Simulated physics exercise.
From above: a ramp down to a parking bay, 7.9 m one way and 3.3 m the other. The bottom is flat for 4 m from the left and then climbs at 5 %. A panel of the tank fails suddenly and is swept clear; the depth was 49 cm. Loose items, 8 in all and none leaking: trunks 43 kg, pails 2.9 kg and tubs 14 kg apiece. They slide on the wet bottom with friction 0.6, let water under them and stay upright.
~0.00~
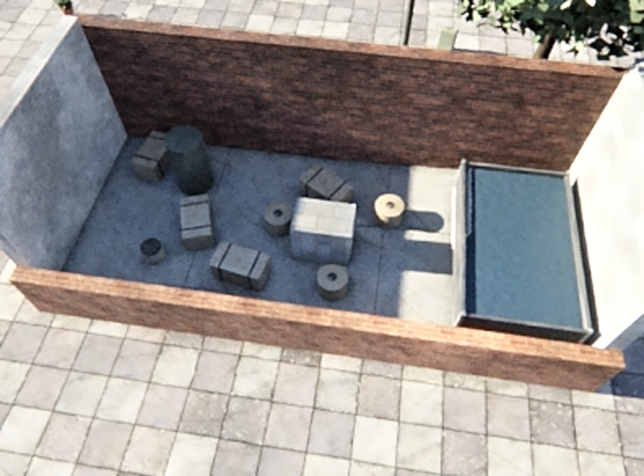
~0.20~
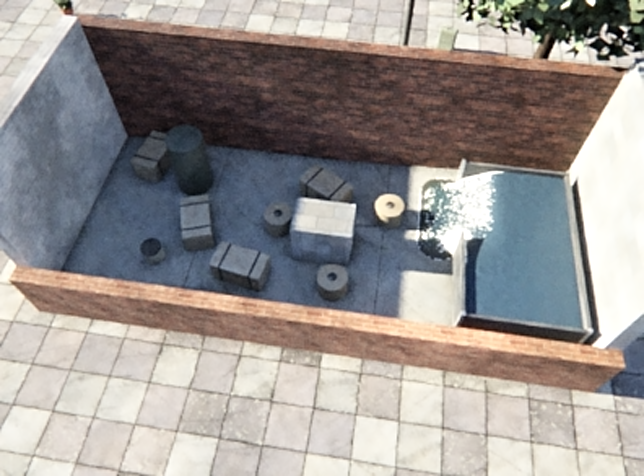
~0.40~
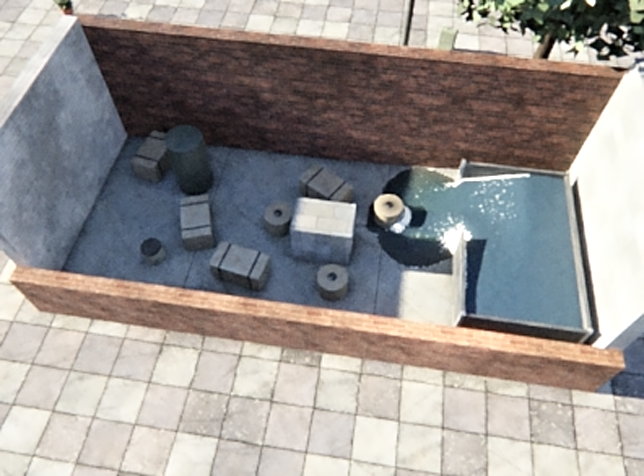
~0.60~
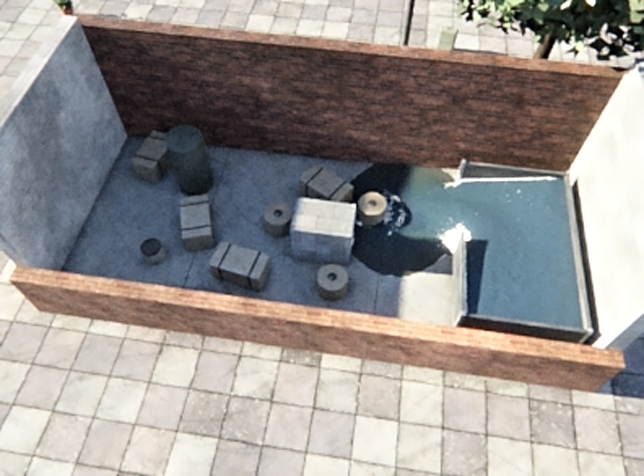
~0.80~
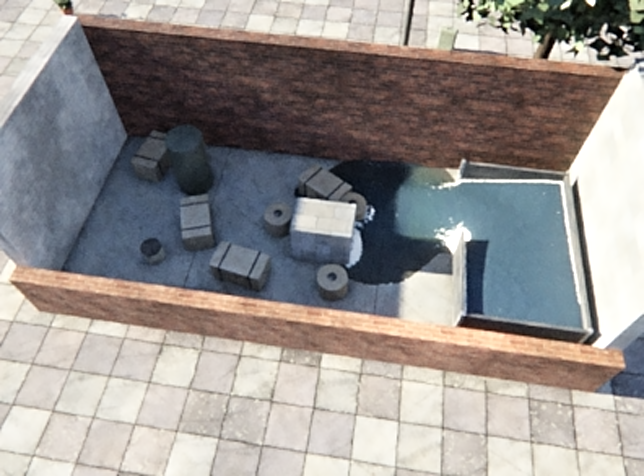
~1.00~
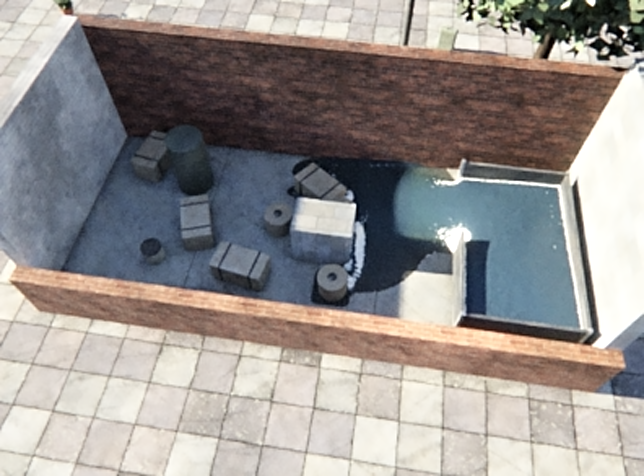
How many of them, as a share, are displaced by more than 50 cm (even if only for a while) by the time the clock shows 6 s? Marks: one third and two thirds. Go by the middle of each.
It is two thirds or more.
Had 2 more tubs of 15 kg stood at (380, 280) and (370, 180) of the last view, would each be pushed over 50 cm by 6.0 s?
In turn: Short of it, over.
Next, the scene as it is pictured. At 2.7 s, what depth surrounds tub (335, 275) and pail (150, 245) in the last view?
Roughly 2 and 0 cm.
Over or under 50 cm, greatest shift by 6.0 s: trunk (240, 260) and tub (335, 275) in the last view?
In turn: Under, under.
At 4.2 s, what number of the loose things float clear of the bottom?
2 of them.
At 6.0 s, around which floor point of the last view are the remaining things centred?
At about (215, 266).
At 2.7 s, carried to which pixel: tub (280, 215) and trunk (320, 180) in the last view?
Around (235, 233) and (216, 179).
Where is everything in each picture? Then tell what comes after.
A tub at (391, 206), on the bottom; a trunk at (326, 183), on the bottom; 4.2 m2 under water; 0 of 8 have shifted, in the first frame.
A tub at (391, 206) rests on the ground; a trunk at (326, 183), on the bottom; 5.0 m2 under water; 0 of 8 have shifted, in the second frame.
A tub at (390, 205) rests on the ground; a trunk at (326, 183) rests on the ground; water covers 6.2 m2; 0 of 8 have shifted, in the third frame.
A tub at (373, 204), on the bottom, 28 cm from its start; a trunk at (326, 183), on the bottom; 7.5 m2 under water; 1 of 8 have shifted, in the fourth frame.
A tub at (353, 204), on the bottom, 60 cm from its start; a trunk at (325, 182), on the bottom; water covers 8.3 m2; 1 of 8 have shifted, in the fifth frame.
A tub at (342, 208) rests on the ground, 79 cm from its start; a trunk at (320, 182), on the bottom, 10 cm from its start; 9.0 m2 under water; 2 of 8 have shifted, in the sixth frame.
After 1.4 s 1 of 8 are over 50 cm from their spots; 1 afloat.
After 2.7 s 3 of 8 are over 50 cm from their spots; 2 afloat.
After 4.2 s 6 of 8 are over 50 cm from their spots; 2 afloat.
After 6.0 s 5 of 8 are over 50 cm from their spots, and 6 have been at some point; 5 afloat.
